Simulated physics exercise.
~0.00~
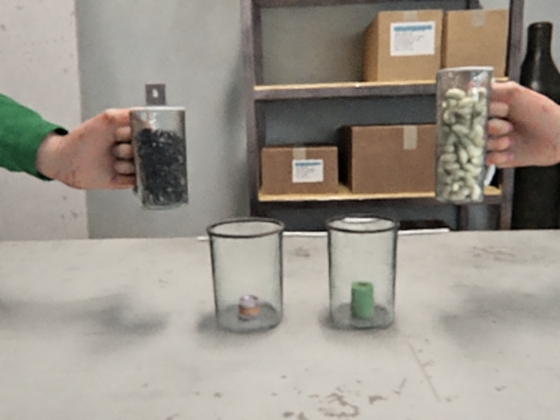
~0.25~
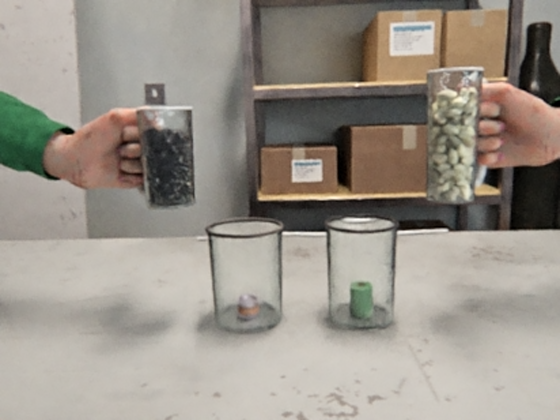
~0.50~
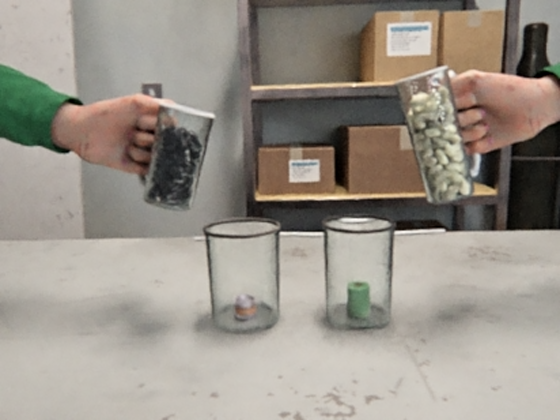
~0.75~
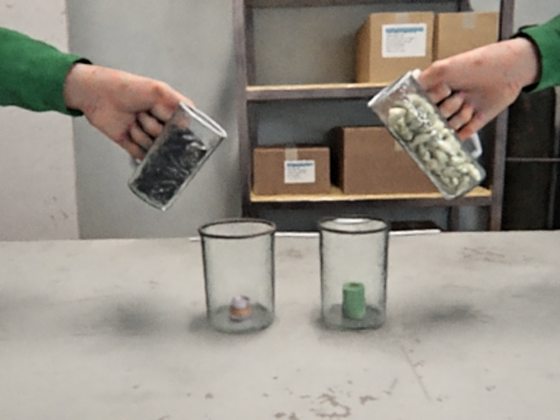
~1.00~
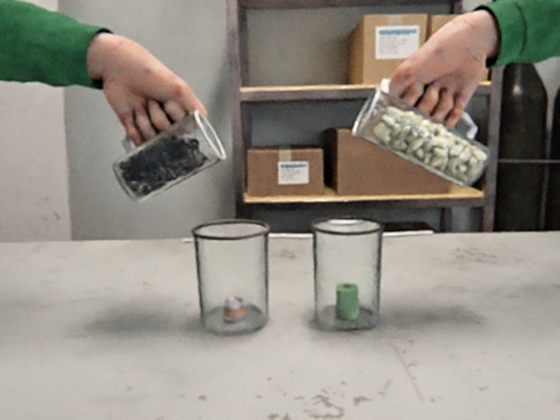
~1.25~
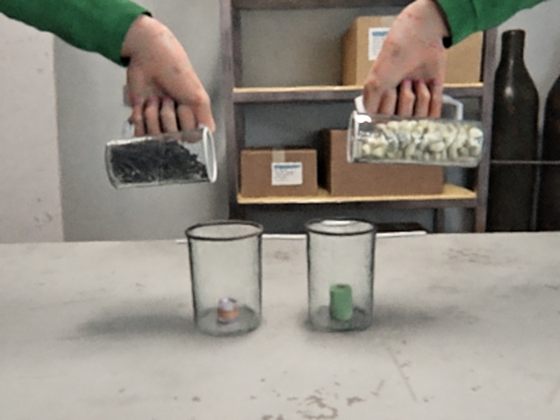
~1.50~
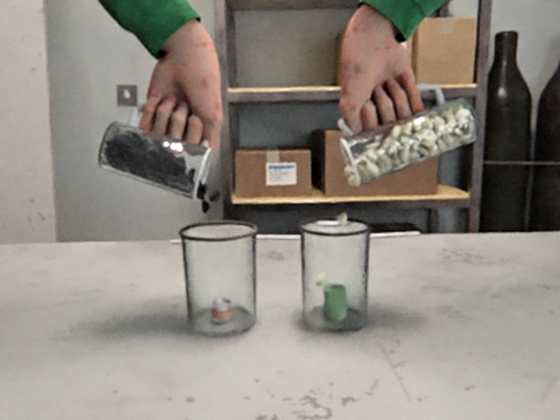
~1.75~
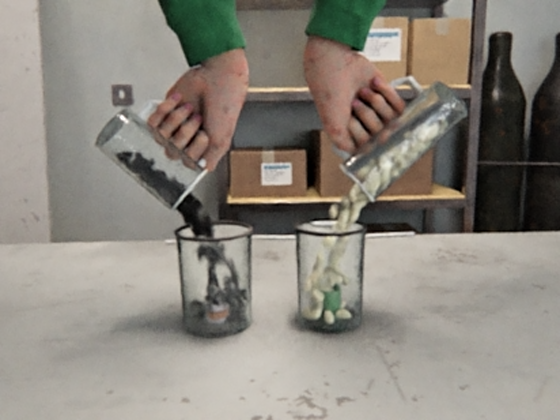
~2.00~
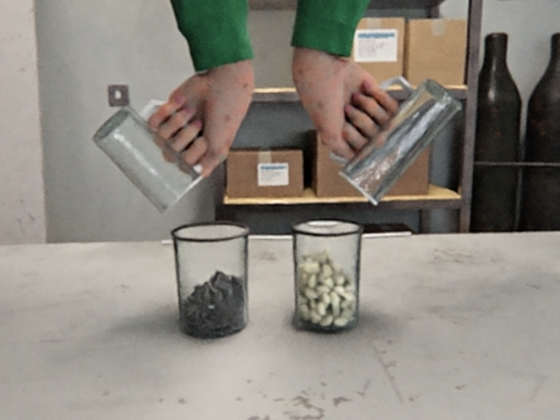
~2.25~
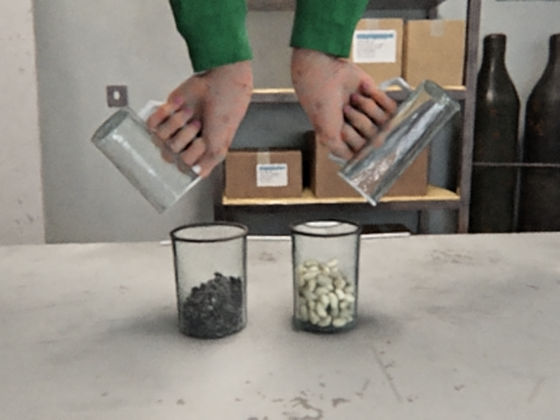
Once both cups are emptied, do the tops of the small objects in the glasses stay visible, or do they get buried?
Both get buried. The dark bits cover the object in the left glass, and the pale beans cover the green one in the right glass.
